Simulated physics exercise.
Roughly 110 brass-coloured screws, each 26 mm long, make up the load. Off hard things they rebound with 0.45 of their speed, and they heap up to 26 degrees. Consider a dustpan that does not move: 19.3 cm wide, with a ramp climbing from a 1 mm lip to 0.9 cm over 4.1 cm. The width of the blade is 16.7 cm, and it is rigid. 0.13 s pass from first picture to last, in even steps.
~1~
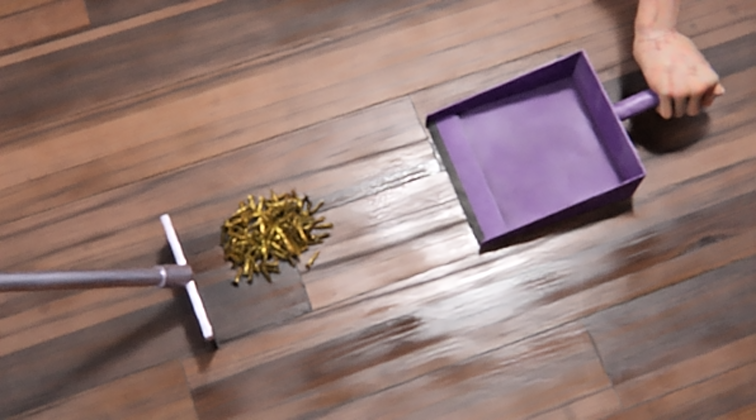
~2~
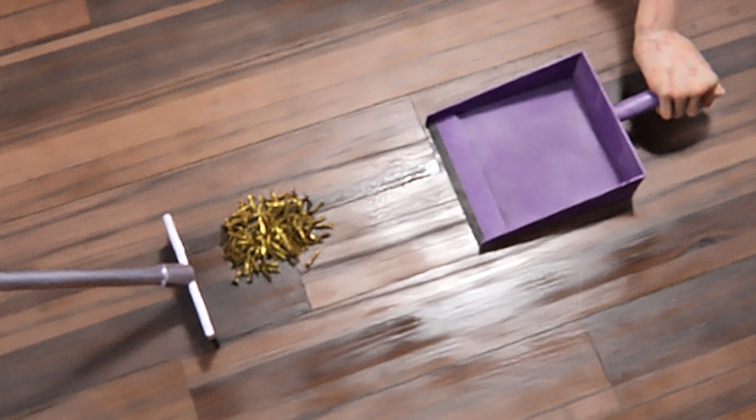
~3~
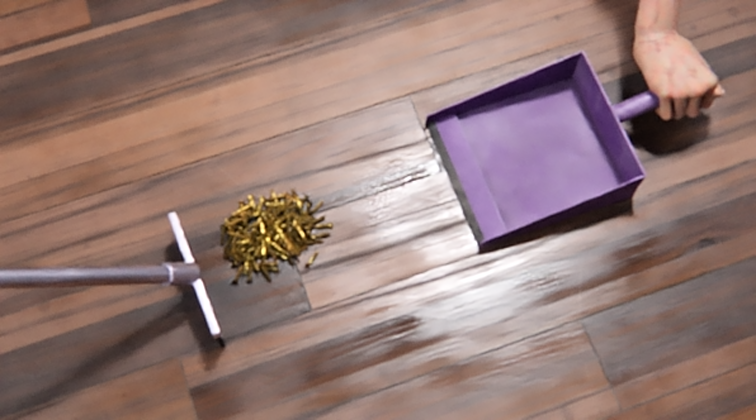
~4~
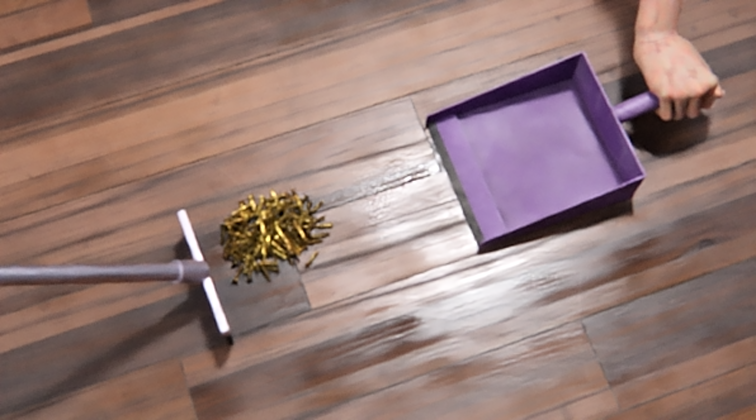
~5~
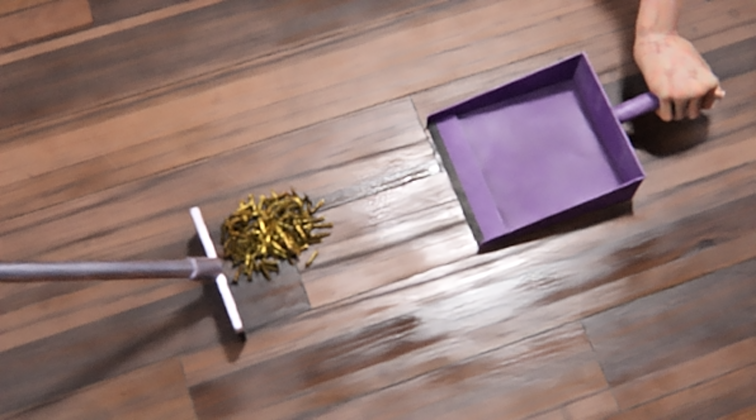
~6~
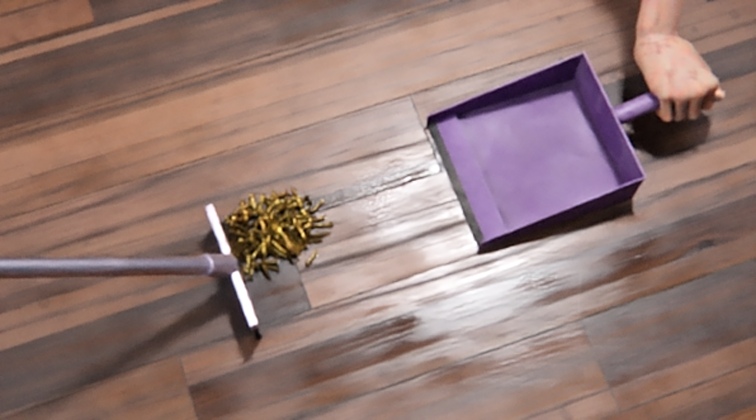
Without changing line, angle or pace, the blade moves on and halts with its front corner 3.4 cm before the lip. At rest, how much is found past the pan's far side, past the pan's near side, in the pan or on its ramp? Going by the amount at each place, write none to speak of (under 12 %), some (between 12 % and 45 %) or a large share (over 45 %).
Past the pan's far side: None to speak of, past the pan's near side: None to speak of, in the pan or on its ramp: Some.
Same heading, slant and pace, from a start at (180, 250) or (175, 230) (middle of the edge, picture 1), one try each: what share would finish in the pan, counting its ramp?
30 and 30 per cent, roughly.
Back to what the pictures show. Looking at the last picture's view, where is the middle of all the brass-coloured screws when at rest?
Estimated resting centre: Around (437, 183).
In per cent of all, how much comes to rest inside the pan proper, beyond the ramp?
About 0 %.
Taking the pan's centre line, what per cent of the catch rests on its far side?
Around 40 percent.
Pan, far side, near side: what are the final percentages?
The far side gets 5, the near side 0 and the pan 20.
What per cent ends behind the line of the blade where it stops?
Around 35 in a hundred.
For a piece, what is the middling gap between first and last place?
That distance is around 24 cm.
Then, 0.20 s after the last picture, middle of the blade 17 cm from the lip; 0 % over the lip, far side 0 %, near side 0 %.
Then, 0.33 s after the last picture, middle of the blade 8 cm from the lip; 0 % over the lip, far side 5 %, near side 0 %.
Then, 0.59 s after the last picture, middle of the blade 4 cm from the lip; 20 % over the lip, far side 5 %, near side 0 %.
In the end, far side 5 %, near side 0 %, pan 20 %, in front of the lip or behind the blade 75 %.
